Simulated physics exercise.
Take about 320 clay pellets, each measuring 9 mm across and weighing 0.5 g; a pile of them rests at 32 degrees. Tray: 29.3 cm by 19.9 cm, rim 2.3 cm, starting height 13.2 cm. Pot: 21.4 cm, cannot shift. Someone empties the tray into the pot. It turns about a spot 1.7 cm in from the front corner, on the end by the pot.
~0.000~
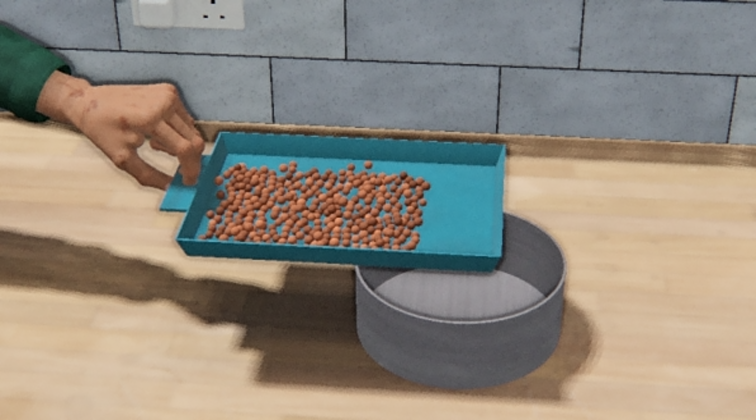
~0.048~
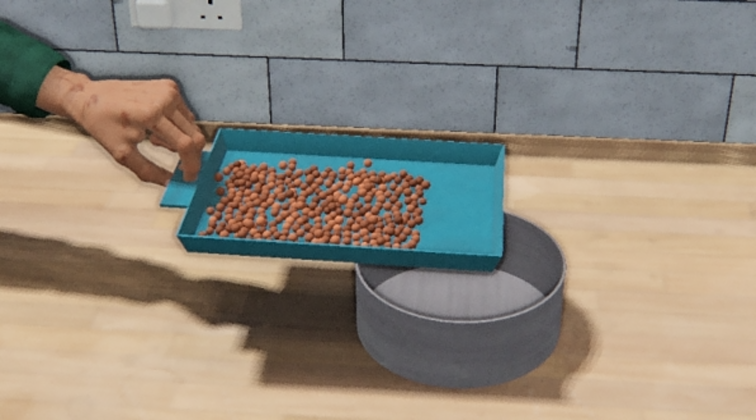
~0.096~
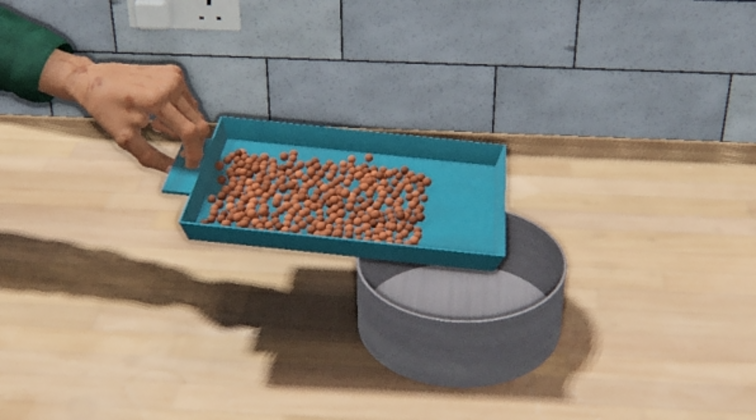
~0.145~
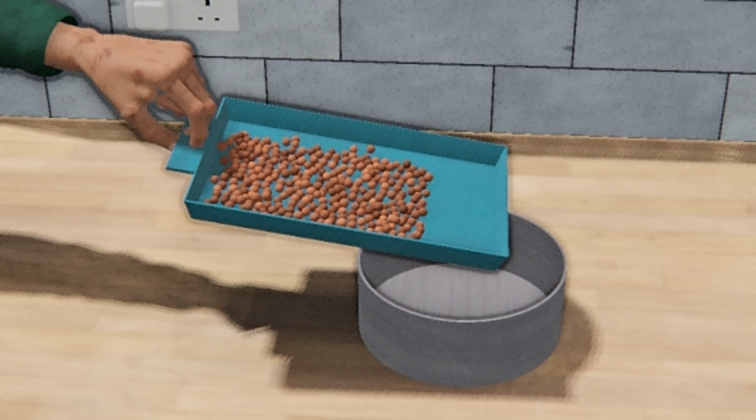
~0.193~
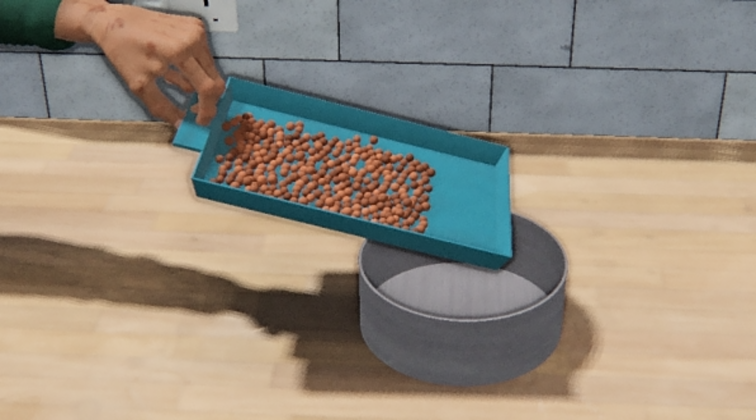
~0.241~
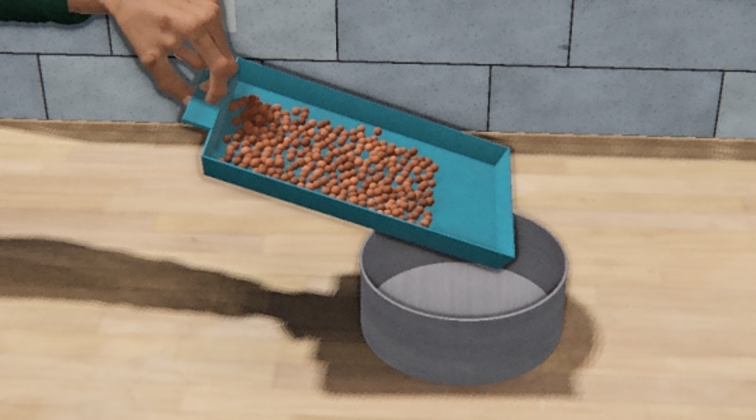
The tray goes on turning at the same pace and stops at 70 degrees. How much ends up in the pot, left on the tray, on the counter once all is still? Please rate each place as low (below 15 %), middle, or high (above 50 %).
Pot: Middle, tray: Middle, counter: Middle.
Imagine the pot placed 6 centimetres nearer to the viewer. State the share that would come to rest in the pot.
Around 20 per cent.
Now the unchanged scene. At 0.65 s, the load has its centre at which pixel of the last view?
Load centre, approx.: (494, 195) px.
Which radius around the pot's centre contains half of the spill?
Roughly 20 centimetres.
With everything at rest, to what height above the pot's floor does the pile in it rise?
It reaches roughly 2.0 cm.
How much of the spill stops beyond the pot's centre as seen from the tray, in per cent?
Around 100 per cent, give or take.
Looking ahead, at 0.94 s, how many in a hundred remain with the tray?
Roughly 40 percent of the load, I'd say.
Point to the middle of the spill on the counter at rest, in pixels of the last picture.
It comes to rest with its centre close to (619, 294).
After 0.49 s, tilt 45 degrees; the tray holds 100 %, the pot 0 %.
After 0.65 s, tilt 62 degrees; the tray holds 100 %, the pot 0 %.
After 0.94 s, tilt 70 degrees; the tray holds 40 %, the pot 20 %.
In the end, at 1.7 s, pot 25 %, tray 40 %, counter 40 %.
